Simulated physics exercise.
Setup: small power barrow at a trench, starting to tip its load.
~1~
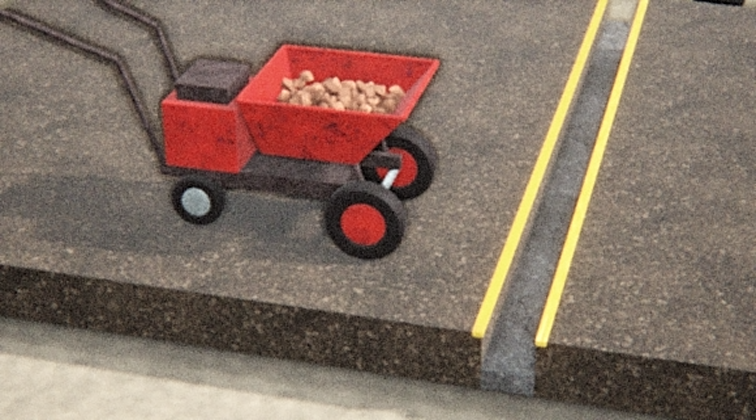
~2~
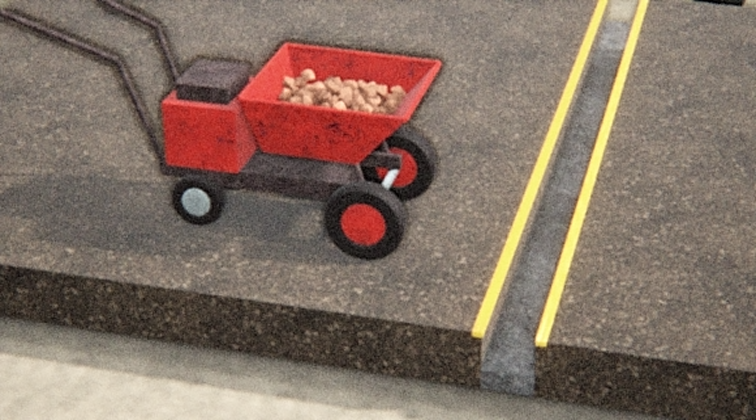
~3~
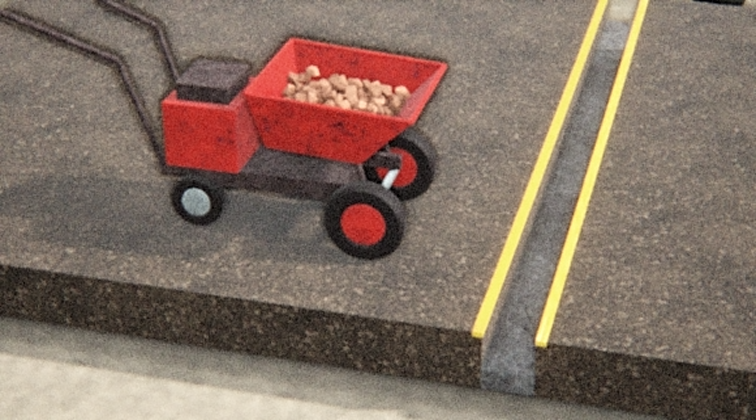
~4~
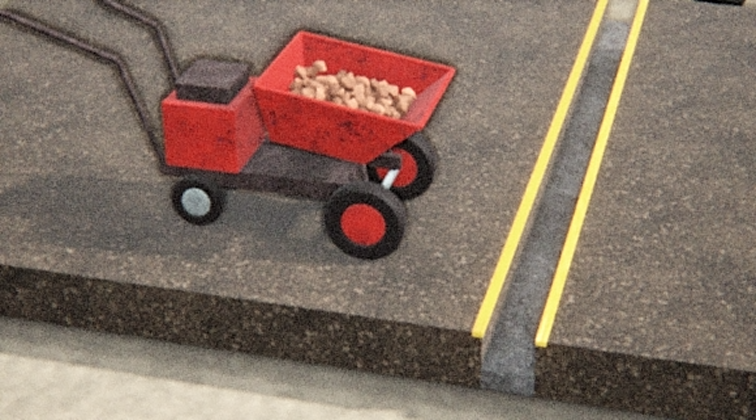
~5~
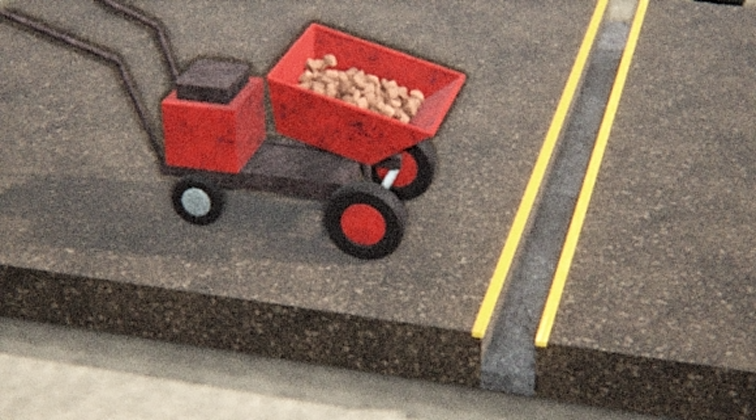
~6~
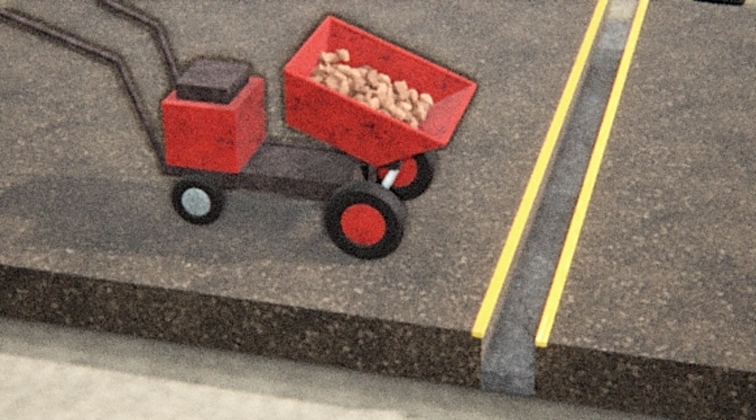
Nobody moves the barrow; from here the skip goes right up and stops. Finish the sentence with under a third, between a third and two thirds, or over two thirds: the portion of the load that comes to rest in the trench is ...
It is over two thirds.
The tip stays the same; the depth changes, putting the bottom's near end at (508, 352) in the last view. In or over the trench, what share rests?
Estimate: Approx. 70 %.
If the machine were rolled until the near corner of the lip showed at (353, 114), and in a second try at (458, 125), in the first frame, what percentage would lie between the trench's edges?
Well, you'd get roughly 40 per cent from the first place and roughly 30 per cent from the second.
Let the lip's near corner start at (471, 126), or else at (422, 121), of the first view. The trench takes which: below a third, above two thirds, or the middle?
In the first case under a third, in the second case over two thirds.
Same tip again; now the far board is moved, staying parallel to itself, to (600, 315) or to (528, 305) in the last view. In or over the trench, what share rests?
You'd get 100 in a hundred the first time and 60 in a hundred the second.
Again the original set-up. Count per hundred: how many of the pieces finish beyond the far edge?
Near 0 in every hundred.
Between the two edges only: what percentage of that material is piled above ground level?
15 %, roughly.
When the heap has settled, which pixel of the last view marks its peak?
Top, approx.: (518, 234).
Soon, skip tipped steeply; all in the skip.
A while on, skip tipped right over; most in the skip; a small part short of the trench; a small part in or heaped over the trench; a stray few beyond it; a stray few falling.
Towards the end, skip tipped right over; a small part in the skip; a small part short of the trench; most in or heaped over the trench; a stray few beyond it.
Finally, skip tipped right over; a small part short of the trench; nearly all in or heaped over the trench; a stray few beyond it.
